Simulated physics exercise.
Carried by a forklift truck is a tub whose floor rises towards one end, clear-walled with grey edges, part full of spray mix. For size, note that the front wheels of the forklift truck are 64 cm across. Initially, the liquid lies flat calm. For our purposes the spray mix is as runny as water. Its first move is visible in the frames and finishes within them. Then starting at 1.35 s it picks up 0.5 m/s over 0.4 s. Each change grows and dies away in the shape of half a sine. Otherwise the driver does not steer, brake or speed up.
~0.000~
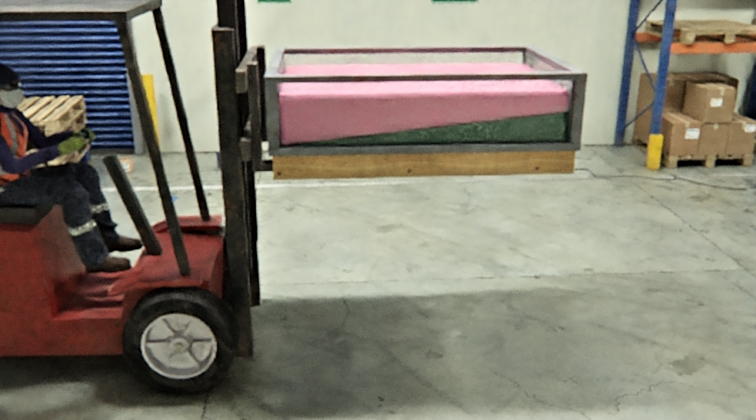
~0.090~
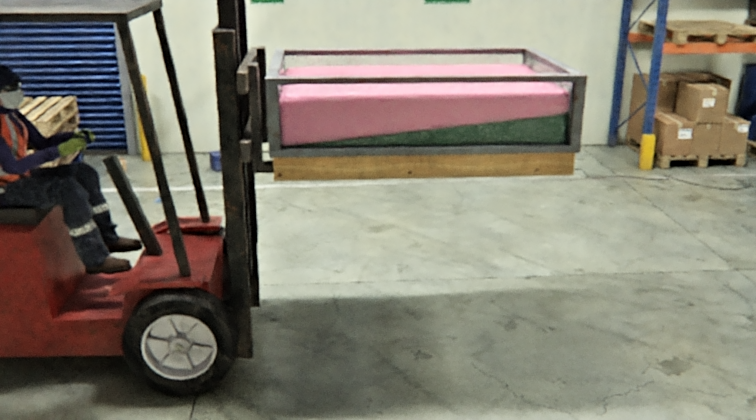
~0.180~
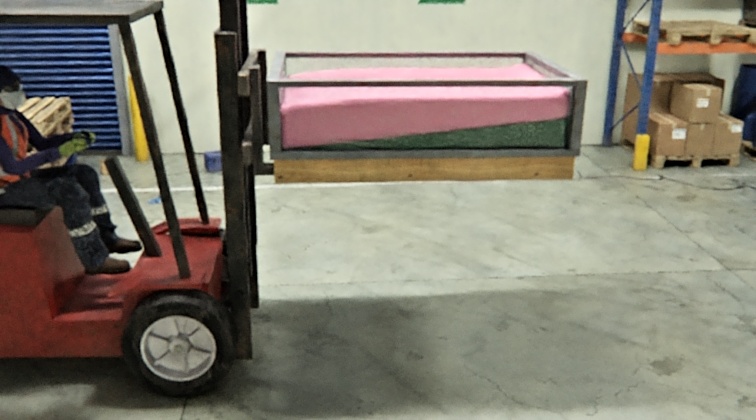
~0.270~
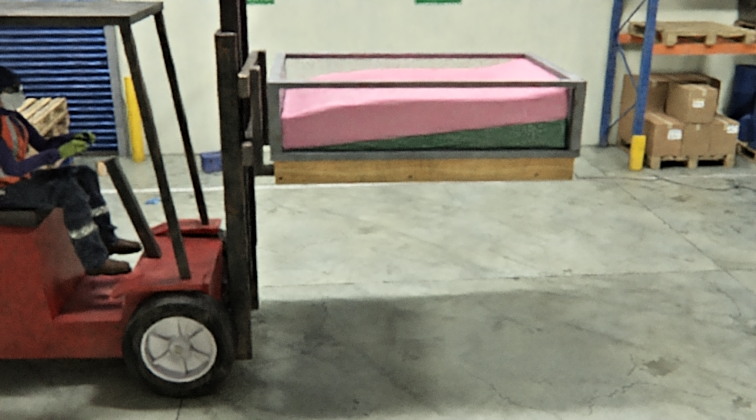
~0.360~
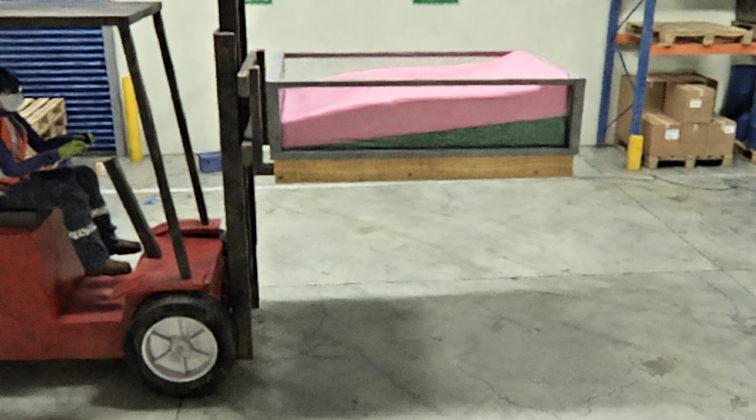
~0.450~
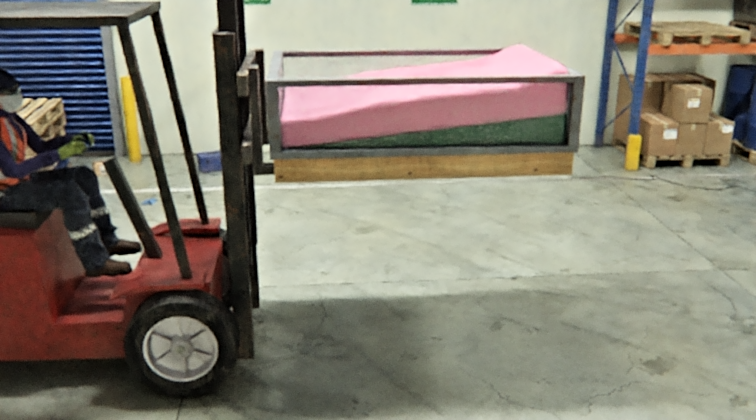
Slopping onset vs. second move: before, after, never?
Before.
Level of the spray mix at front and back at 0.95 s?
At the front 40 cm, at the back 18 cm.
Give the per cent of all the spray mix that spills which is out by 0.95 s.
Roughly 0 % of the total.
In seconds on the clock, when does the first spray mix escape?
First escape: Approx. 0.9 s.
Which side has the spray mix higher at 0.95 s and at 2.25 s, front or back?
Towards the fore end first, then towards the aft end.
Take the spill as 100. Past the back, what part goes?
Close to 60 per cent goes that way.
Then, 0.95 s in, it stands 18 cm high behind and 40 cm in front; all of it is still inside.
Then, 1.55 s in, it stands 42 cm high behind and 24 cm in front; 1 per cent has gone over the front.
Then, 2.25 s in, it stands 34 cm high behind and 17 cm in front; 7 per cent has gone over the back.
Then, 4.74 s in, 9 per cent has gone mostly over the back, some over the front; the first of it left at about 0.95 s, and the second move began at 1.35 s.
